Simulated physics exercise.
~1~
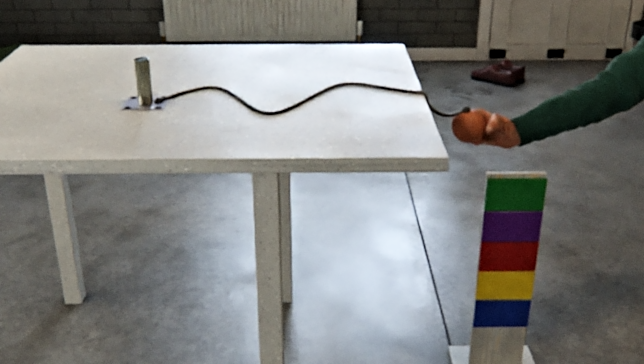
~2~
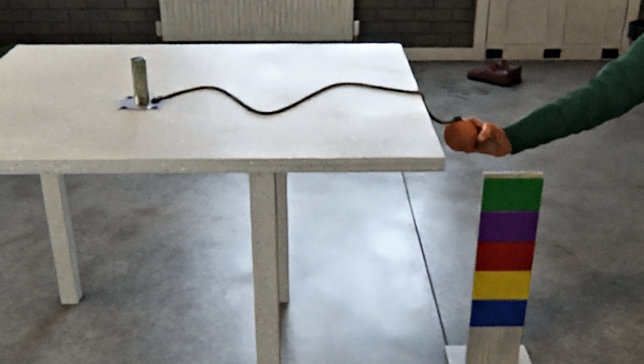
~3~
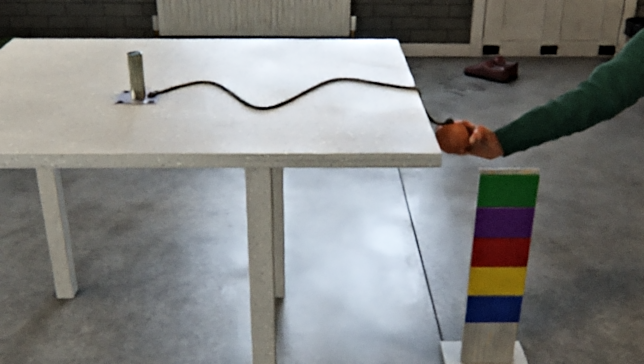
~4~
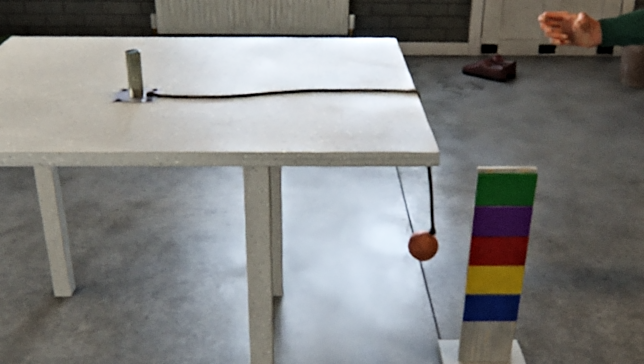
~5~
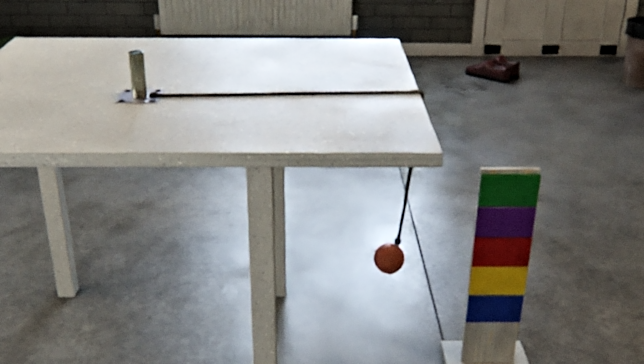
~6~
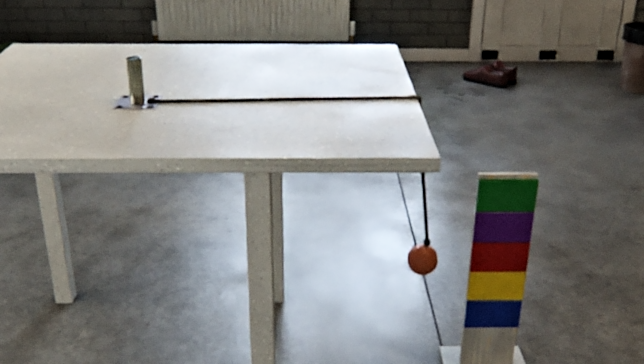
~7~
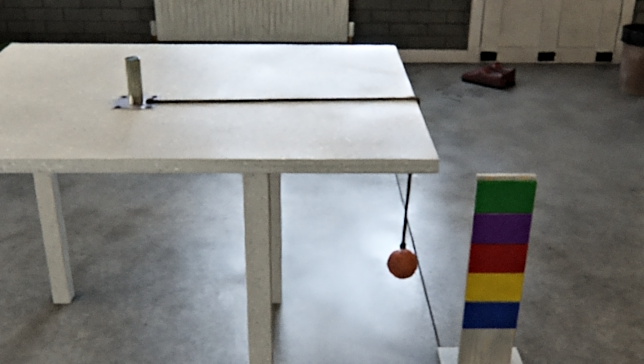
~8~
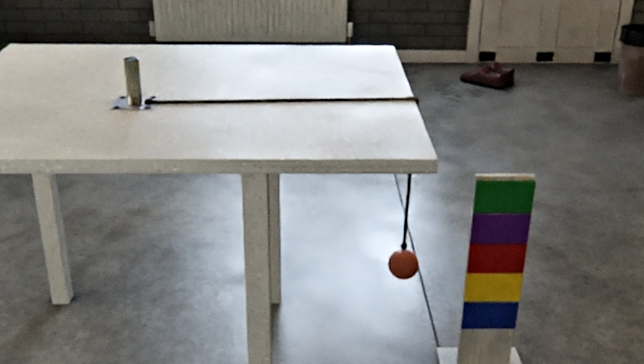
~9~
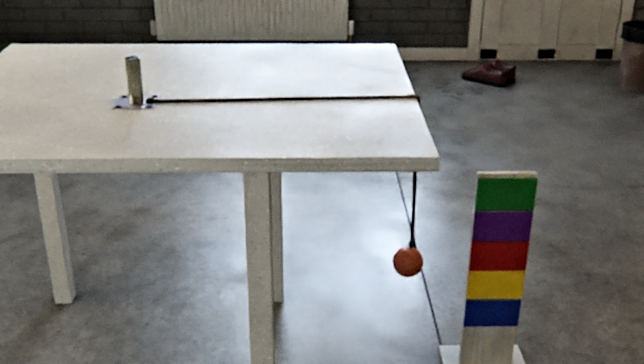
At a white table's edge, a hand releases an orange, which swings and hangs level with red.
